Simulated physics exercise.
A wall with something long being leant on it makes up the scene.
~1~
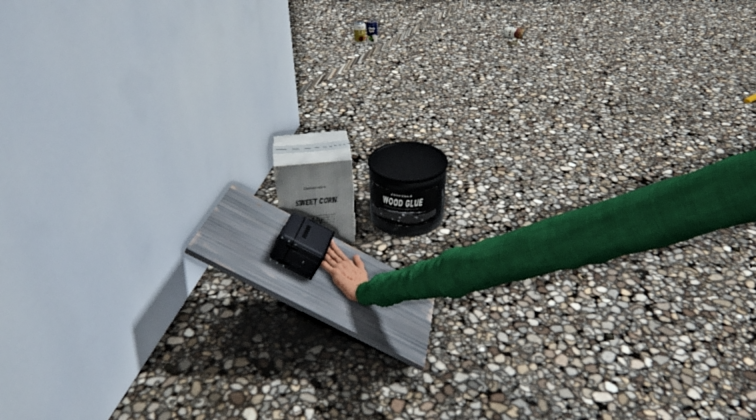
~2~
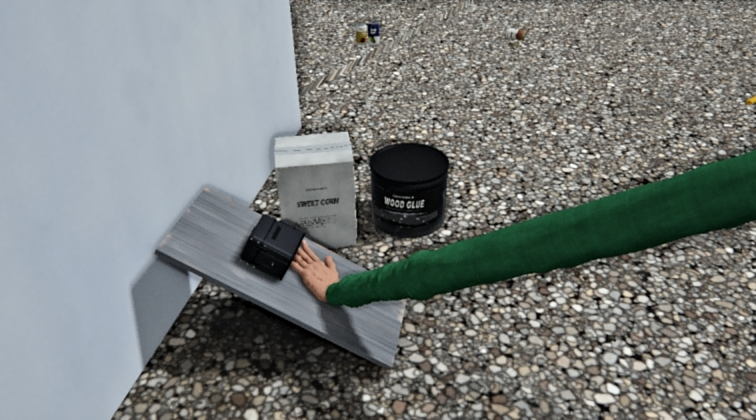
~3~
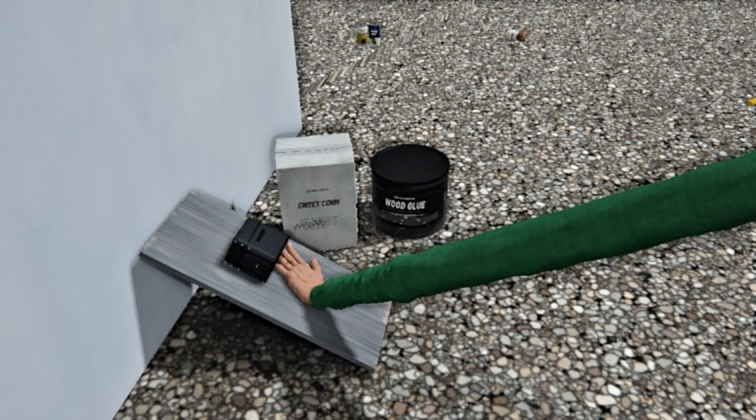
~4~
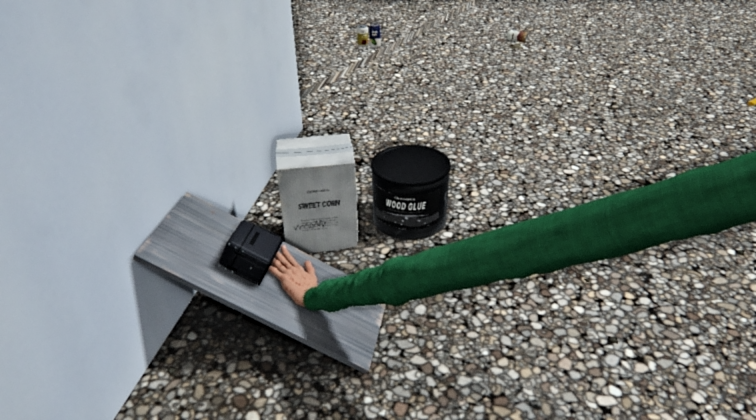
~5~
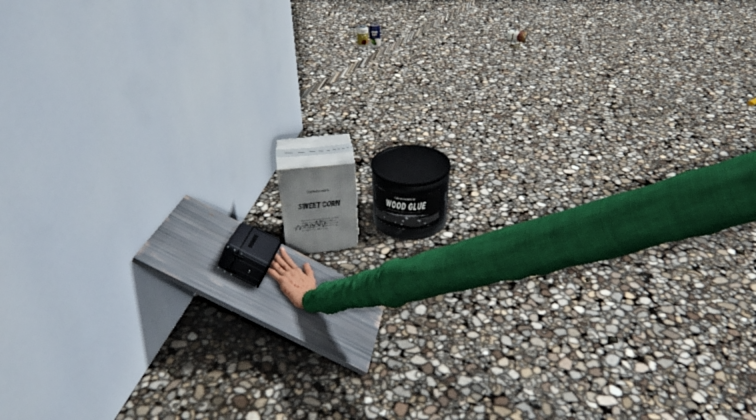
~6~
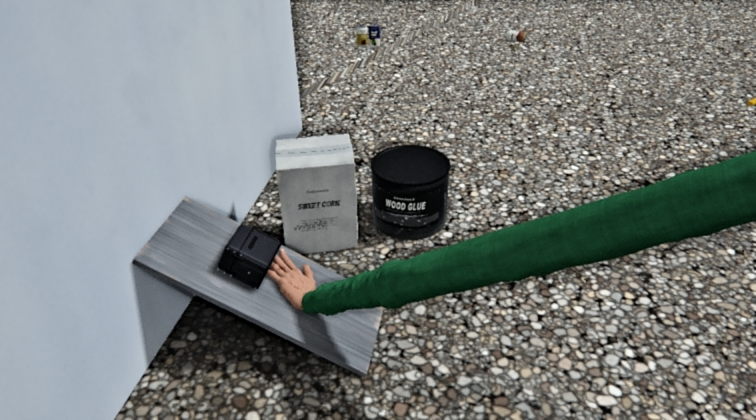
At first, a green-sleeved arm holds a tilted grey board with a small black object on it, near a pale carton and a black pail on pebbly ground. The hand moves the board a short way left toward the pale wall, then keeps hold as it leans there, nearly still.
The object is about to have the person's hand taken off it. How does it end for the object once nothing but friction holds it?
I expect it to come down.
Then, 0.30 s on from there, grey board sunk by 17° near (287, 309).
Then, 0.40 s on from there, grey board sunk by 27° near (293, 320).
Then, 0.60 s on from there, grey board sunk by 28° near (294, 325).
In the end, moved from the start, grey board; the other 2 unmoved. At the end, from the last picture's camera, grey board near (294, 325). The board slips out.
